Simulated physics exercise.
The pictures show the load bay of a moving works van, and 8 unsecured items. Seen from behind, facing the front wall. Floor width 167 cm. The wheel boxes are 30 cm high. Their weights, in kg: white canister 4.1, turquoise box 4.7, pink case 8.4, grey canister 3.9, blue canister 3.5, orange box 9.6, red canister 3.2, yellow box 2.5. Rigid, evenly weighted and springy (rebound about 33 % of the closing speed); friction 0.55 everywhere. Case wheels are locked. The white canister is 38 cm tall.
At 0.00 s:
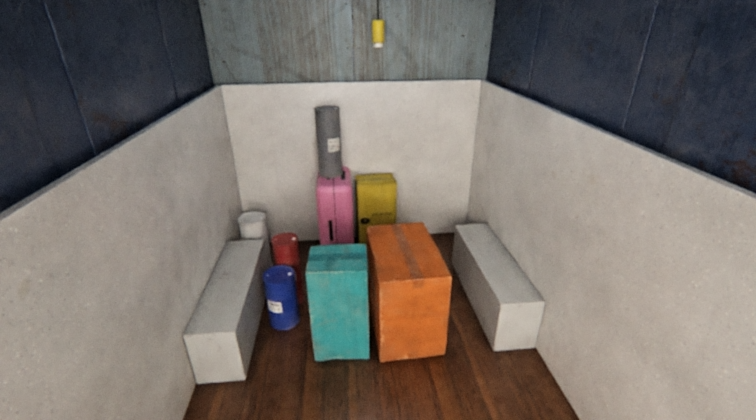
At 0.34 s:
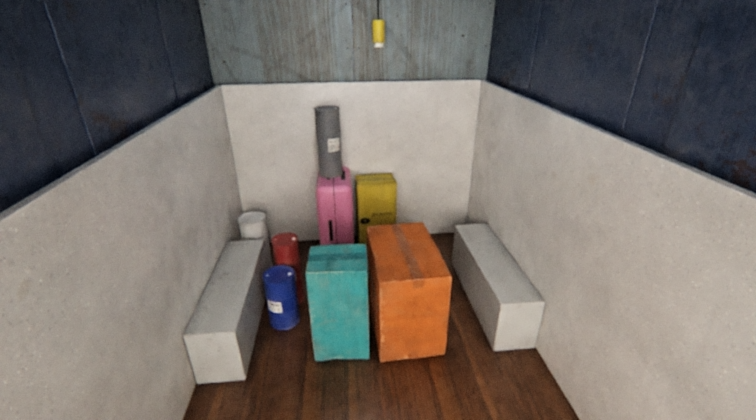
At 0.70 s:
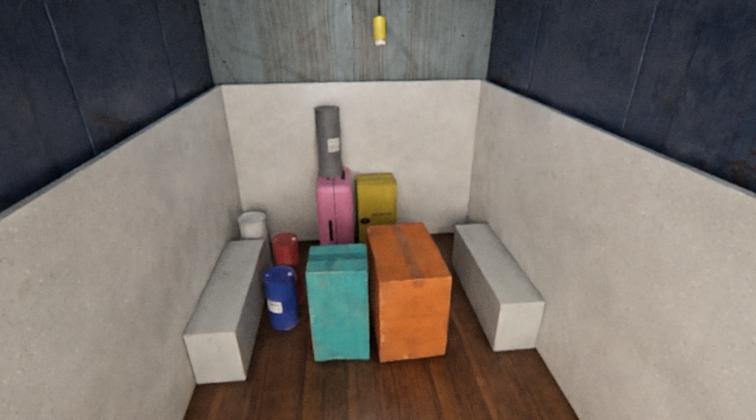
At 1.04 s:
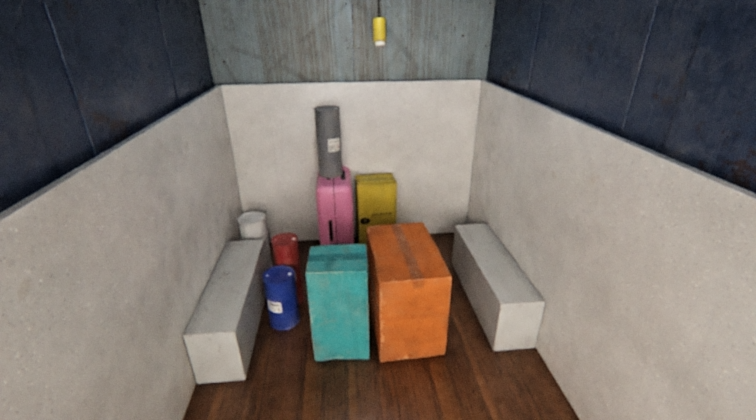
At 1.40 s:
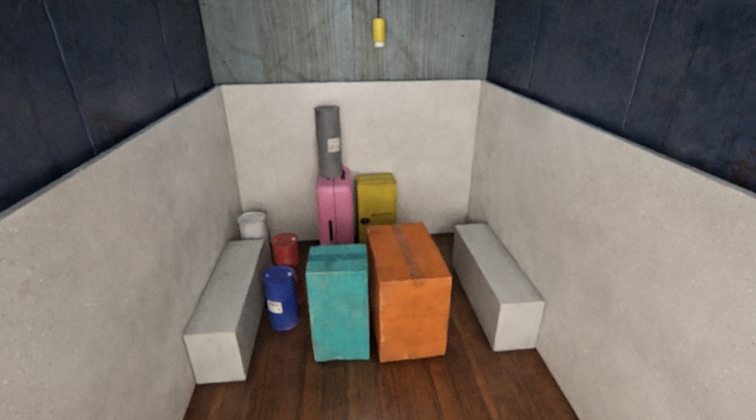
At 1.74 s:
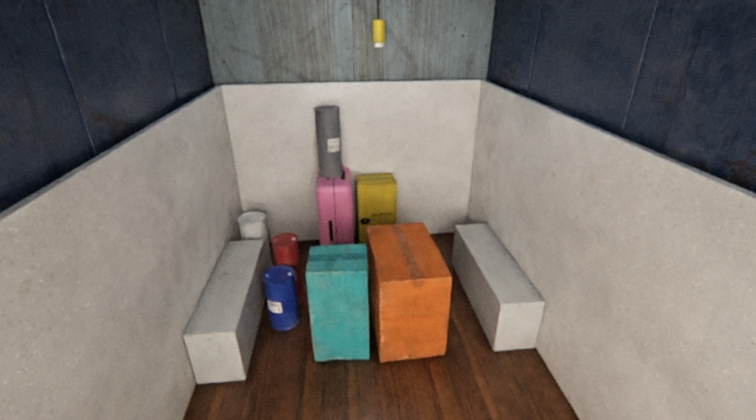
In this clip, a grey canister rests on a pink case beside a yellow one in a van's load bay, behind turquoise and orange boxes, with blue, red and white canisters at left; nothing visibly moves.
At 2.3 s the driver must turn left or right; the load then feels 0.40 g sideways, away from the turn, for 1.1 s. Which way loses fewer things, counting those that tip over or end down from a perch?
The load fares better going right.
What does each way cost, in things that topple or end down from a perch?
Left: 4; right: 1.
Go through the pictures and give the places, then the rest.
The first frame shows smooth; white canister (256, 243); turquoise box (340, 303).
The second frame shows push 0.19 g backwards; blue canister (282, 298); orange box (403, 287).
The third frame shows push 0.20 g backwards; red canister (289, 271); yellow box (376, 214).
The fourth frame shows push 0.20 g backwards; pink case (336, 217); grey canister (329, 142).
The fifth frame shows push 0.16 g backwards; blue canister (282, 298); orange box (403, 287).
The sixth frame shows smooth; white canister (256, 243); turquoise box (340, 303).
Turning left. At 2.94 s, push 0.40 g right; grey canister 14° off upright; red canister 20° off upright; pink case 14° off upright.
After 3.24 s, push 0.26 g right; grey canister now down from a perch; red canister on its side; yellow box 56° off upright.
After 3.54 s, smooth; yellow box on its side; red canister on its side; pink case 52° off upright.
In the end (5.1 s), down from a perch, grey canister; toppled in the back, pink case, red canister and yellow box; the other 4 under 15 cm from the start. At the end, from the last picture's camera, white canister near (256, 243), turquoise box near (341, 303).
Turning right instead, grey canister tipped over or down from a perch, 1 of 8 in all.
